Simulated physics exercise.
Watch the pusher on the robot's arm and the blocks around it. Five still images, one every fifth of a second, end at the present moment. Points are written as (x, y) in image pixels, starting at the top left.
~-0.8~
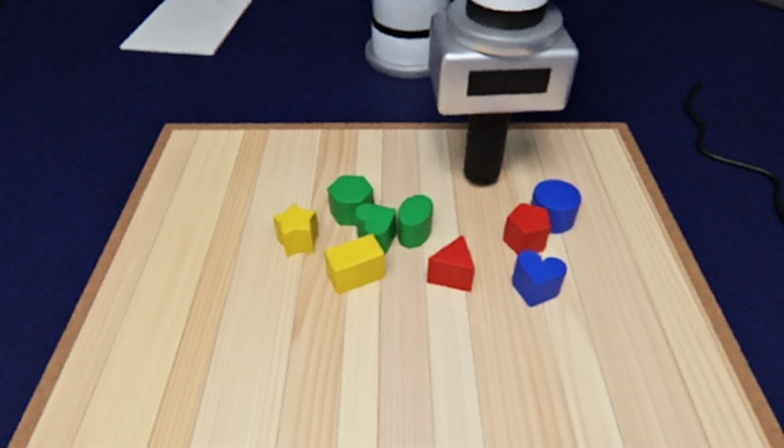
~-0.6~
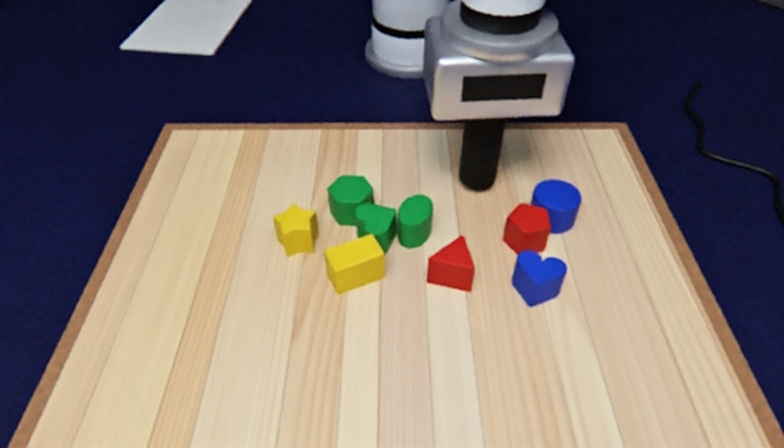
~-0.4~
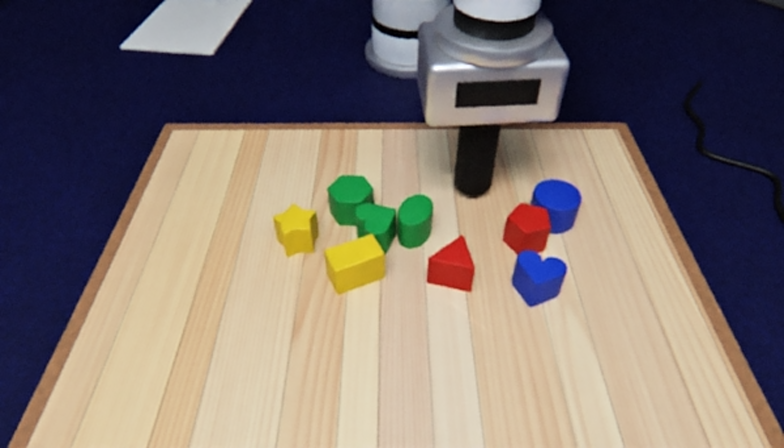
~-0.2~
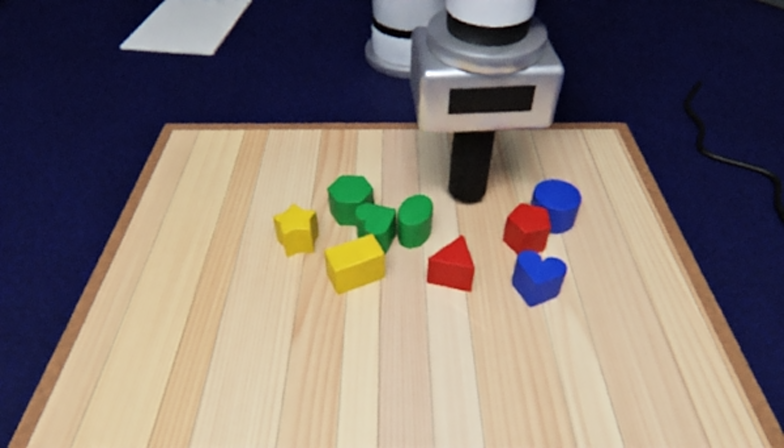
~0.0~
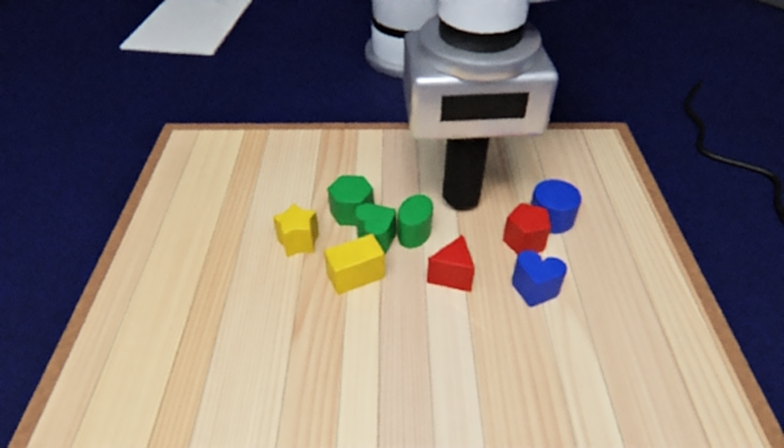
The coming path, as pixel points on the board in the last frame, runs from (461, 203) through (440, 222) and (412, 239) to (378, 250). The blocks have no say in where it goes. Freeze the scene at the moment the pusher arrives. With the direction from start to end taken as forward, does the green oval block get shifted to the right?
I expect not.
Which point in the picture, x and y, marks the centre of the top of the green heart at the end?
Around pixel (334, 219).
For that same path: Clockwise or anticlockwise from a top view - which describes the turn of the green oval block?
From above, counter-clockwise.
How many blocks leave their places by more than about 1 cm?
It shifts three blocks or more.
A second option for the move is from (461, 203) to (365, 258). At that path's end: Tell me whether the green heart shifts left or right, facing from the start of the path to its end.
Well, taking the path from its start to its end as straight ahead, the green heart moves to the right.
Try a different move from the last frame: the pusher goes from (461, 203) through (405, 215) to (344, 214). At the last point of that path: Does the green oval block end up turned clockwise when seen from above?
The answer is no.
What follows on the original path. One third of the way, pusher at (441, 215); green oval block at (408, 214).
Two thirds of the way, pusher at (412, 232); yellow oblong block at (345, 258); green heart at (358, 218), turned 15° clockwise; green oval block at (385, 237), turned 30° anticlockwise.
At the end, pusher at (378, 243); green hexagonal block unmoved; yellow oblong block at (332, 274), turned 45° clockwise; green heart at (334, 219), turned 40° clockwise; green oval block at (366, 255), turned 90° anticlockwise.
